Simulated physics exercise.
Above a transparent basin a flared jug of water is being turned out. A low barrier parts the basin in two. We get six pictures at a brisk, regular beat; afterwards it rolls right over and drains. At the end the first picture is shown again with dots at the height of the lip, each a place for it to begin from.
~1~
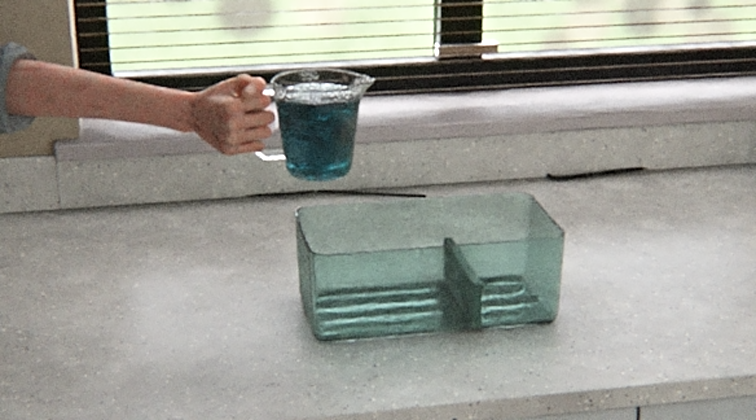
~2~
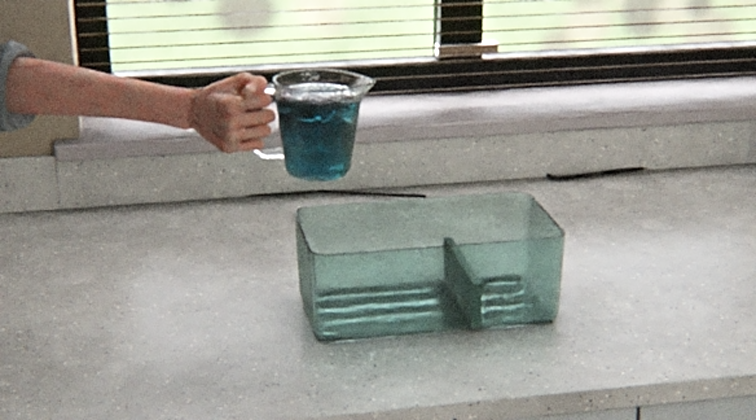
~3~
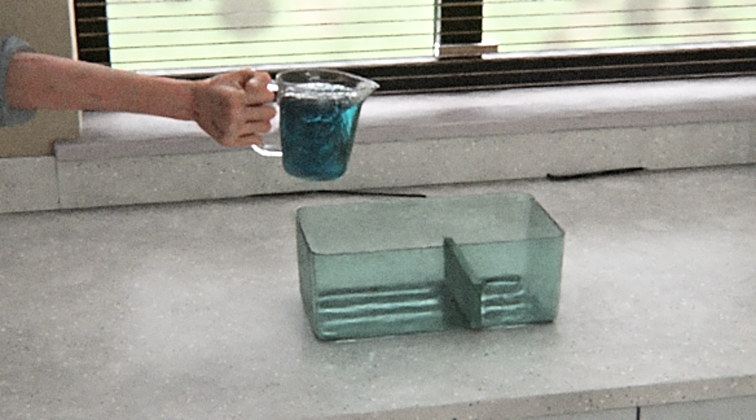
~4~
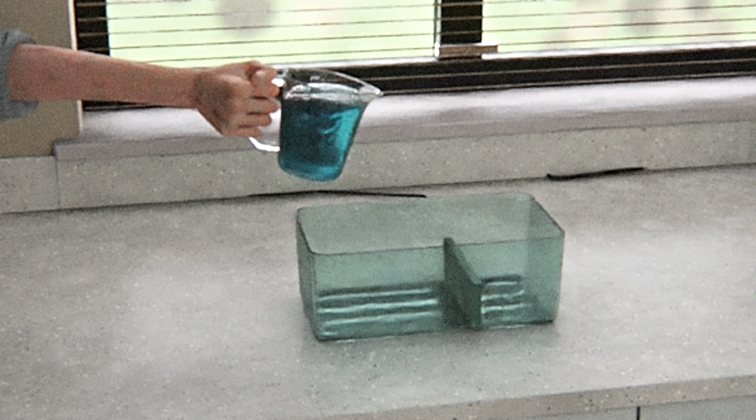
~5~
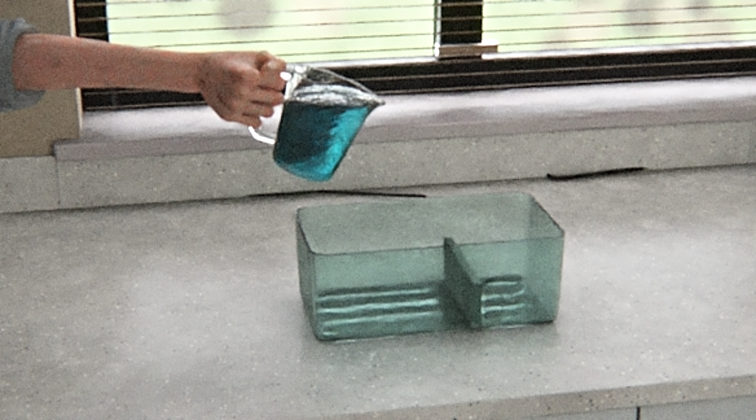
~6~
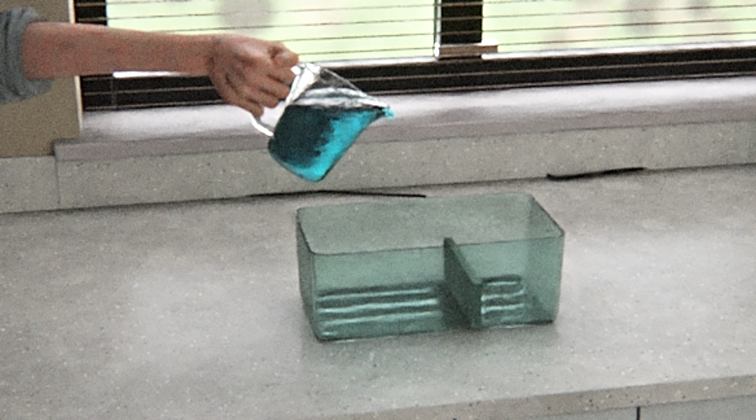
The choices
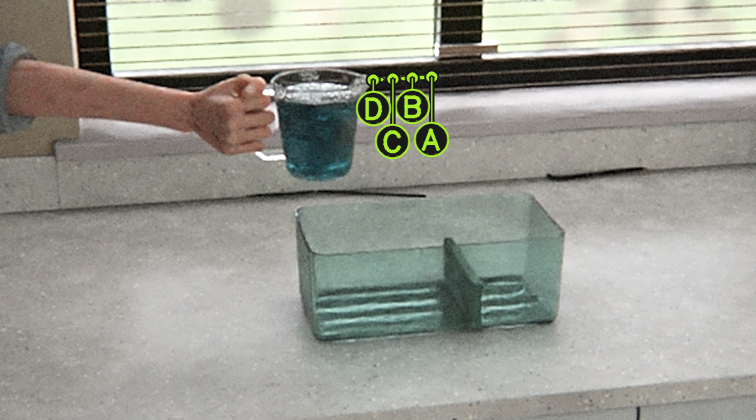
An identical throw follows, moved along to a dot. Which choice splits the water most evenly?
Spot B.
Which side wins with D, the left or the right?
More ends on the left.
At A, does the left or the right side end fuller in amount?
More ends on the right.
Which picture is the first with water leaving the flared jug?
In picture 6.
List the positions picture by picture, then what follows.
Upright, lip at (373, 80); basin from (313, 341) to (557, 320); top of the wall at (462, 259); nothing has left yet.
Upright, lip at (374, 81); nothing has left yet.
Tipped about 6°, lip at (377, 85); nothing has left yet.
Tipped about 13°, lip at (381, 92); nothing has left yet.
Tipped about 22°, lip at (385, 102); nothing has left yet.
Tipped about 33°, lip at (388, 115); water is over the lip, down to (388, 115).
On the marked copy, A at (431, 77); B at (412, 78); C at (392, 79); D at (373, 80).
With A, about 13 % ends left of the wall and 85 % right of it.
With B, about 57 % ends left of the wall and 43 % right of it.
With C, about 91 % ends left of the wall and 7 % right of it.
With D, about 93 % ends left of the wall and 4 % right of it; 3 % is lost outside.
